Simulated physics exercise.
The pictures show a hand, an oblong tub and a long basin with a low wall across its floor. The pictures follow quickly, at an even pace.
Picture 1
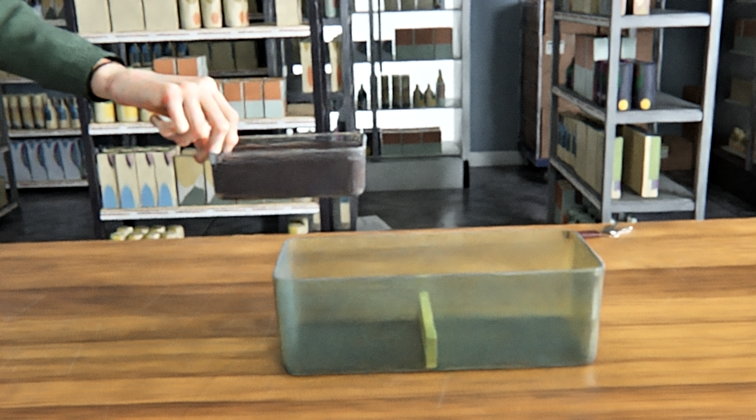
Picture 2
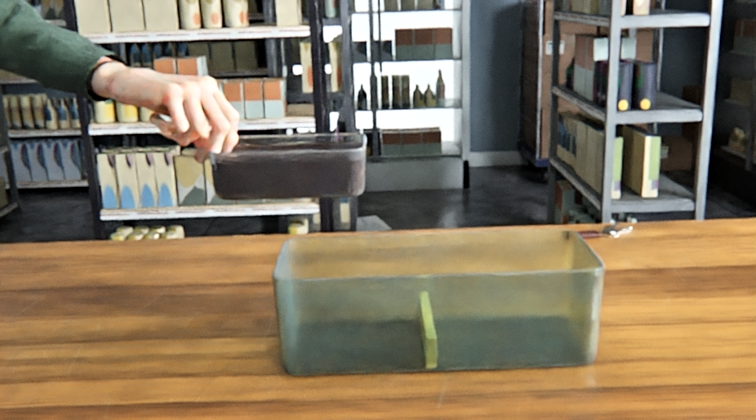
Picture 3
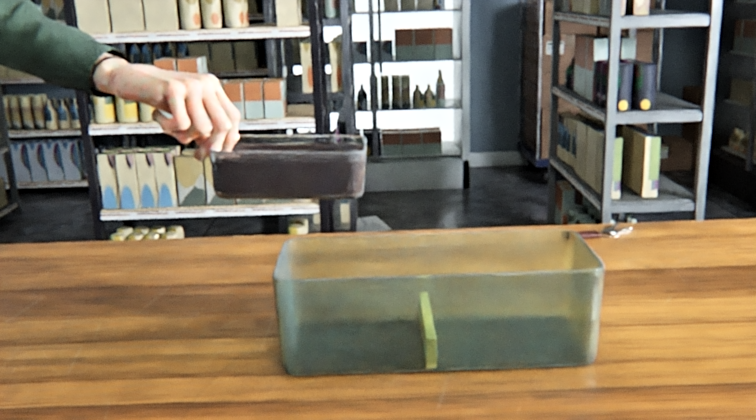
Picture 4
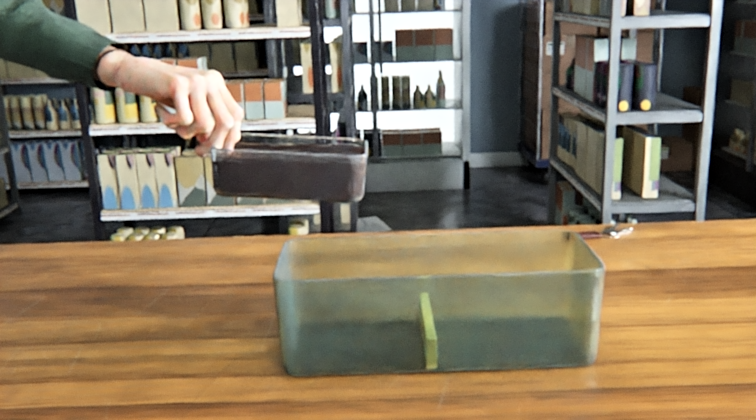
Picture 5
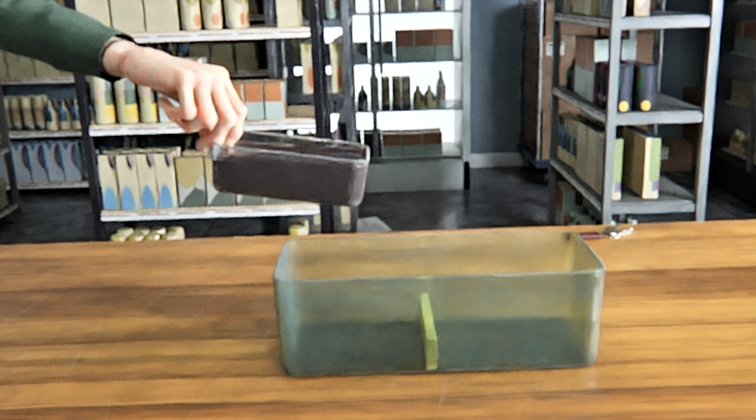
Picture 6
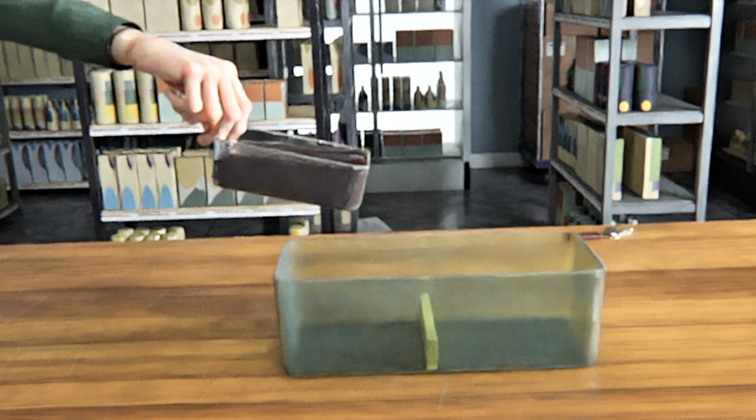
Hand in a green sleeve gradually tilting a dark oblong tub down to the right above a long greenish basin on a wooden table.
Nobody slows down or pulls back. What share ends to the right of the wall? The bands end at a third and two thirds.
In the end between a third and two thirds is right of the wall.
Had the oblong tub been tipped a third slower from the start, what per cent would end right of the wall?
It comes to 50 per cent or so.
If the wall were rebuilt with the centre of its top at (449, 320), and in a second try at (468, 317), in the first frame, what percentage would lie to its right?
First some 20, then 15 per cent.
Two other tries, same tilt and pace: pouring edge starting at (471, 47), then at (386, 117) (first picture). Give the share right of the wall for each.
Near 75 % and 70 %.
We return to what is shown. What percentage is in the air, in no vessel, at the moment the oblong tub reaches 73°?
About 40 per cent.
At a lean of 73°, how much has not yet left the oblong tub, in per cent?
Some 20 per cent.
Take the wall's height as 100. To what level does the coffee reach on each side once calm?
Left about 40, right about 30.
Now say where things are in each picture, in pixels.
The first frame shows tilt 0°; pouring edge (364, 142); surface from (220, 152) to (362, 148); the long basin's rim runs from (280, 259) to (589, 249); the wall's top is at (427, 314).
The second frame shows tilt 1°; pouring edge (364, 143); surface from (220, 152) to (363, 148).
The third frame shows tilt 2°; pouring edge (365, 146); surface from (221, 151) to (363, 150).
The fourth frame shows tilt 5°; pouring edge (366, 150); surface from (221, 151) to (364, 151).
The fifth frame shows tilt 9°; pouring edge (367, 155); surface from (222, 150) to (365, 153).
The sixth frame shows tilt 13°; pouring edge (368, 161); surface from (223, 149) to (368, 155).
A moment on, the oblong tub is tipped part way and 19 per cent is still to pour, 19 is left of the wall and 20 right of it.
Next, the oblong tub is tipped right over and 3 per cent is still to pour, 48 is left of the wall and 44 right of it.
Then the oblong tub is tipped right over and 0 per cent is still to pour, 51 is left of the wall and 45 right of it.
Later the oblong tub is tipped right over and 0 per cent is still to pour, 51 is left of the wall and 45 right of it.
In the end 51 per cent lies left of the wall, 45 right of it and 4 outside.
